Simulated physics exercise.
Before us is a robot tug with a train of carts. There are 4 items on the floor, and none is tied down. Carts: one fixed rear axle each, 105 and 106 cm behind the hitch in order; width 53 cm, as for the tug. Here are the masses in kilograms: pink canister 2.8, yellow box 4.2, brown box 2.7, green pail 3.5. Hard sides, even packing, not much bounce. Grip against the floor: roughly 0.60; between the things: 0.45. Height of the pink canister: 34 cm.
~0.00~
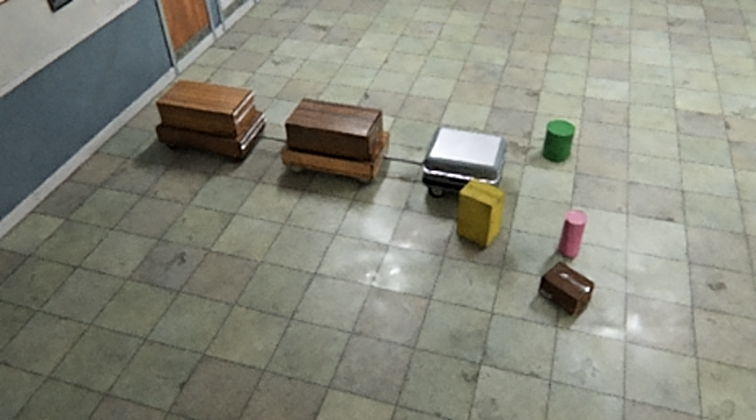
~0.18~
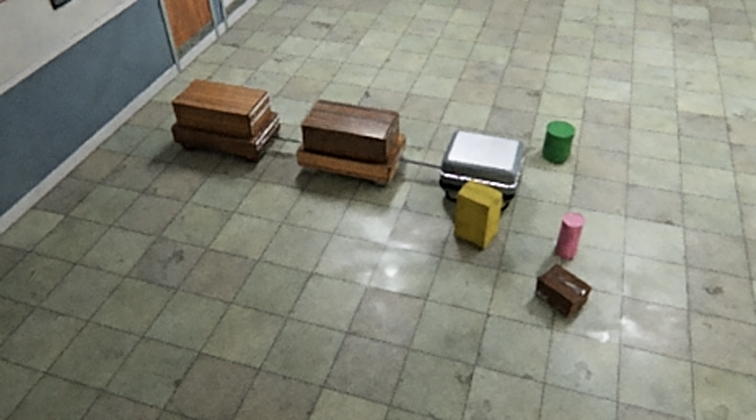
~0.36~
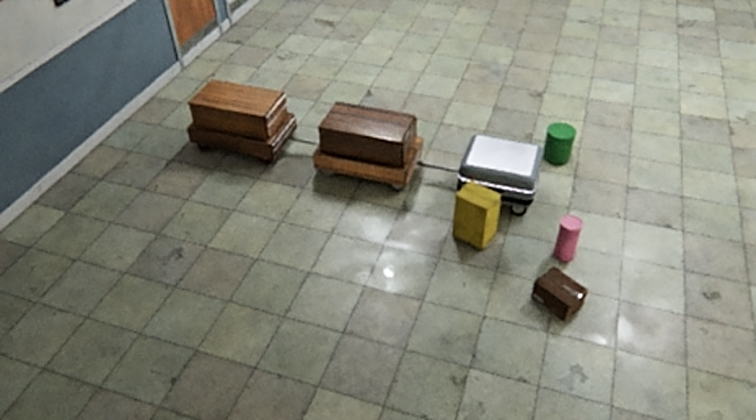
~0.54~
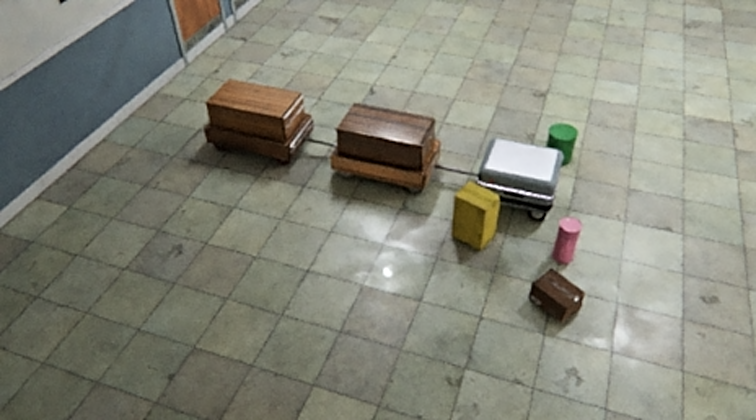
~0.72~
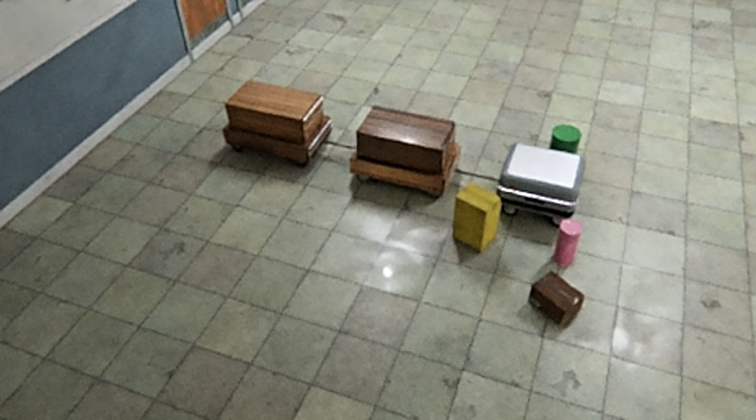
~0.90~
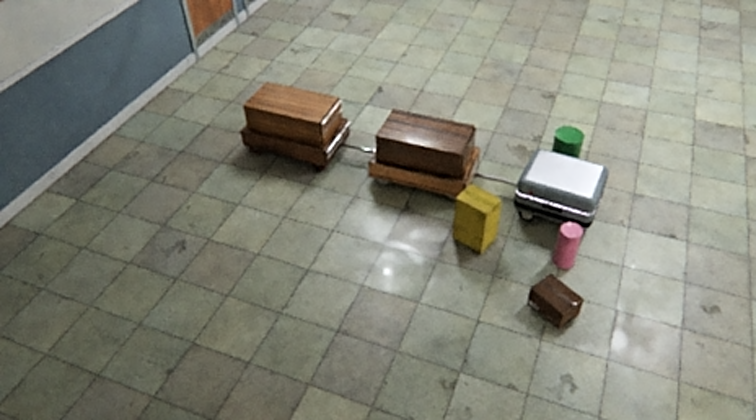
A grey-tiled floor beside a blue-and-white wall with an orange-brown door at the upper left is seen from above at an angle. A silver-topped tug is linked to two wooden carts carrying brown box-shaped loads, with a yellow box in front, a green pail behind, and a pink canister and small brown box at right. The train rolls steadily rightward, the tug passing between the yellow box and green pail and partly covering the pail, as the view shifts very slightly.
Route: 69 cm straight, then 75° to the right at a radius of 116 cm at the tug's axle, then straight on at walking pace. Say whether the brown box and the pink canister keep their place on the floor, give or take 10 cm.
The brown box ends elsewhere, the pink canister ends elsewhere.
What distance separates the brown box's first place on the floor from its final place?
It ends about 22 centimetres from where it started.
After 2.30 s, tug has run 202 cm; pink canister slid 7 cm near (569, 252).
After 4.10 s, tug has run 361 cm; pink canister slid 40 cm near (562, 284); brown box slid 10 cm near (546, 308); yellow box slid 3 cm.
After 5.40 s, tug has run 475 cm; pink canister leaning 5° near (652, 402); brown box slid 22 cm near (539, 320); yellow box slid 4 cm.
At rest (7.8 s), not toppled but over 10 cm from the start, pink canister and brown box; the other 2 in place, give or take 10 cm. Seen from the same camera at the end, brown box near (538, 320).
